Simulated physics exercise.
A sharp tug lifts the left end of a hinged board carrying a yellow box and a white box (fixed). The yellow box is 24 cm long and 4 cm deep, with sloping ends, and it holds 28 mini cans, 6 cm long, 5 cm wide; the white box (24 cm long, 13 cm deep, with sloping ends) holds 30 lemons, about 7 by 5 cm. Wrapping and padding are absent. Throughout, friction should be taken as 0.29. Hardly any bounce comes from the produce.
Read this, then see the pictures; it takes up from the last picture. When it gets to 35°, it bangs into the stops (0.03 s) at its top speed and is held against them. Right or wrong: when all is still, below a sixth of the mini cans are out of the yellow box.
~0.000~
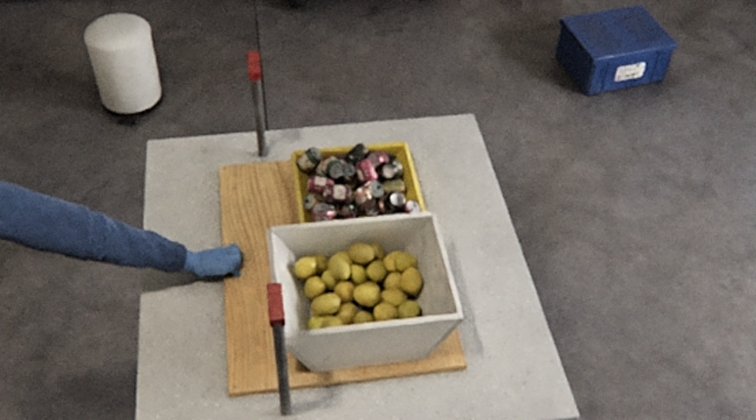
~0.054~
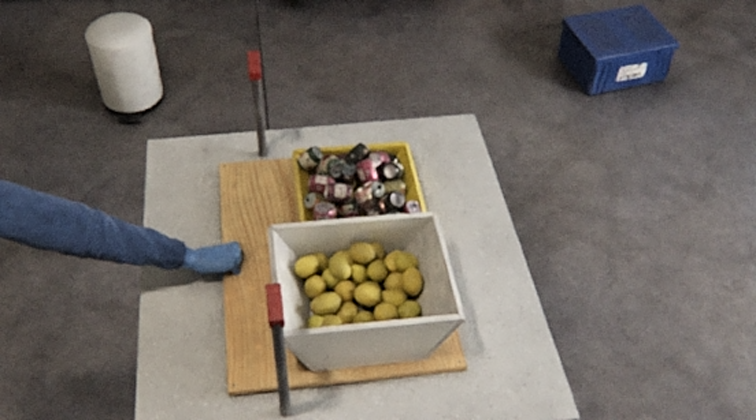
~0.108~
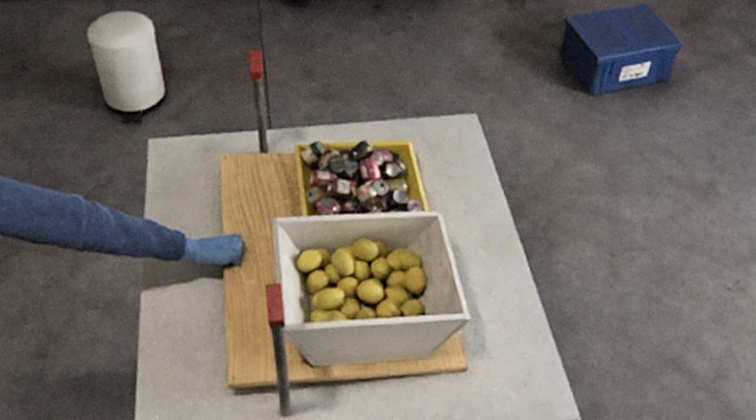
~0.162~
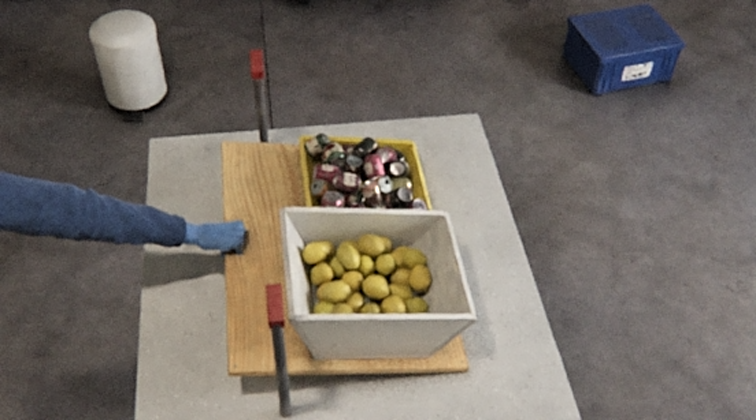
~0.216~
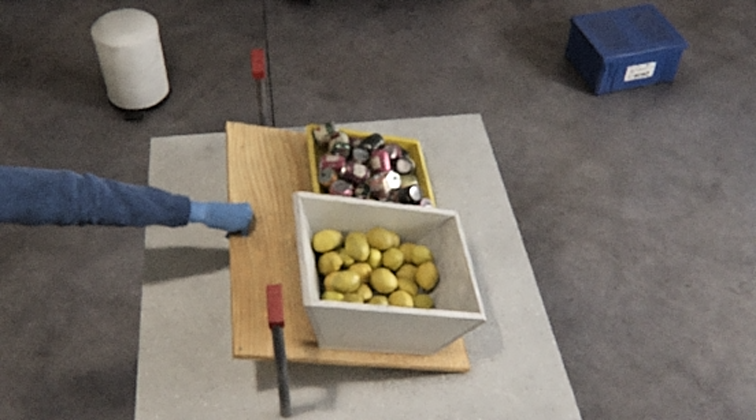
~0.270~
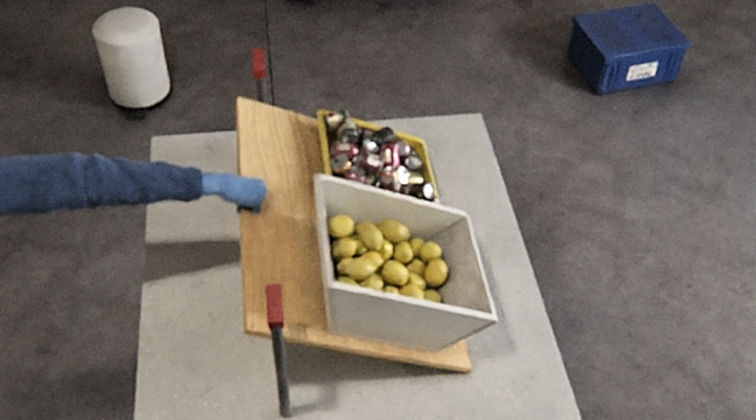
Wrong, above a sixth are out.
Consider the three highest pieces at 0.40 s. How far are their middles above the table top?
28 cm.
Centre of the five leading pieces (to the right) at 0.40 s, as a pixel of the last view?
I'd put them at about (439, 188).
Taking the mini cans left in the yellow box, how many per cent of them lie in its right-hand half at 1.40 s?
Share in that half: About 100 %.
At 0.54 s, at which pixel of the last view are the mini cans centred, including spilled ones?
Middle approx. (426, 170).
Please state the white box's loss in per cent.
White box, 5 in a hundred gone.
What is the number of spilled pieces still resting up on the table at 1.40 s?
Some 12 in number.
After 0.30 s, the lift is arrested.
After 0.40 s, tilt 35°; yellow box 28 in, 0 out and white box 30 in, 0 out.
After 0.54 s, tilt 35°; yellow box 25 in, 3 out and white box 30 in, 0 out.
After 0.80 s, tilt 35°; yellow box 17 in, 11 out and white box 29 in, 1 out.
Final count (at 1.40 s), yellow box 11 in, 17 out and white box 29 in, 1 out. Asked share, 17 of 28, 61 per cent.
